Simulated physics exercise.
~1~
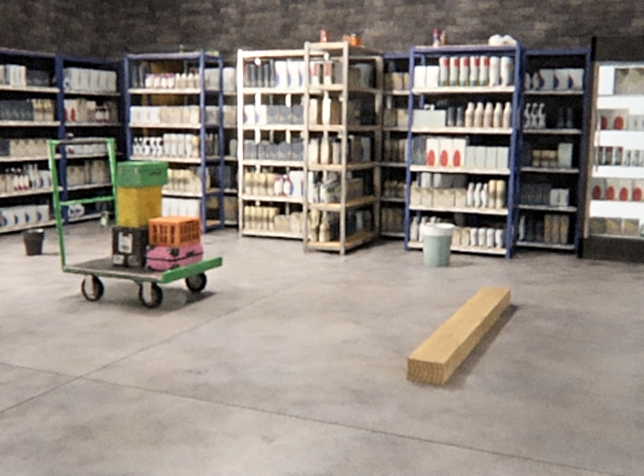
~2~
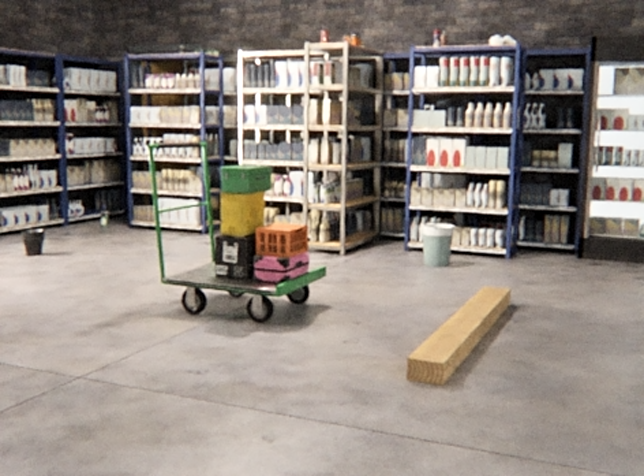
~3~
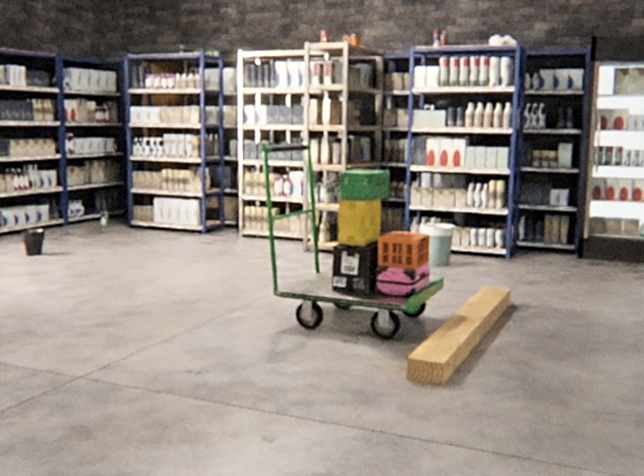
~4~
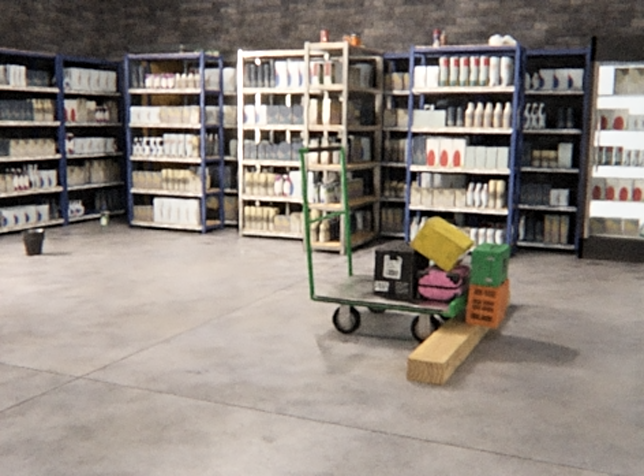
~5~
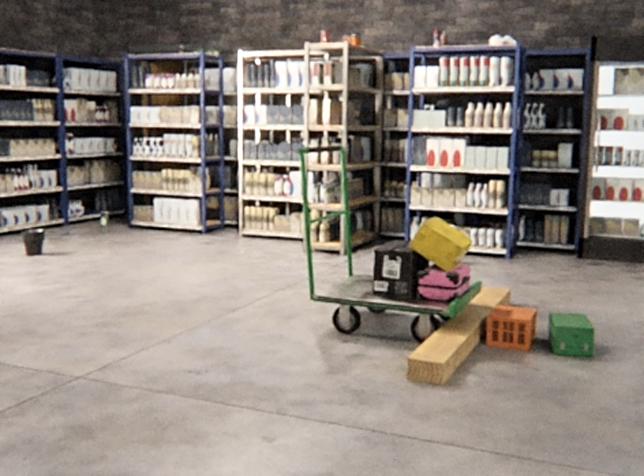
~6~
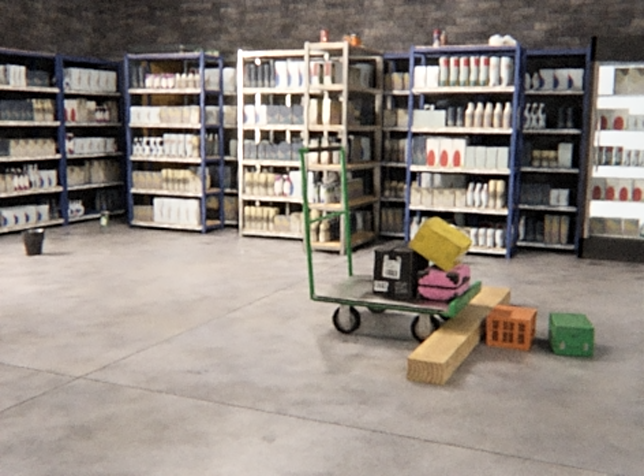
The clip opens on a green-handled trolley at the left of a storeroom lined with stocked shelves, carrying a black box, a yellow carton with a green toolbox on top, an orange crate and a pink suitcase. It rolls right across the concrete floor with its load in place, toward a wooden beam. At the beam the trolley stops, and the green toolbox and orange crate pitch forward over its front edge while the yellow carton tips over. The crate and toolbox land on the floor beyond the beam. The yellow carton ends tilted on the deck with the black box and pink suitcase, and everything lies still.
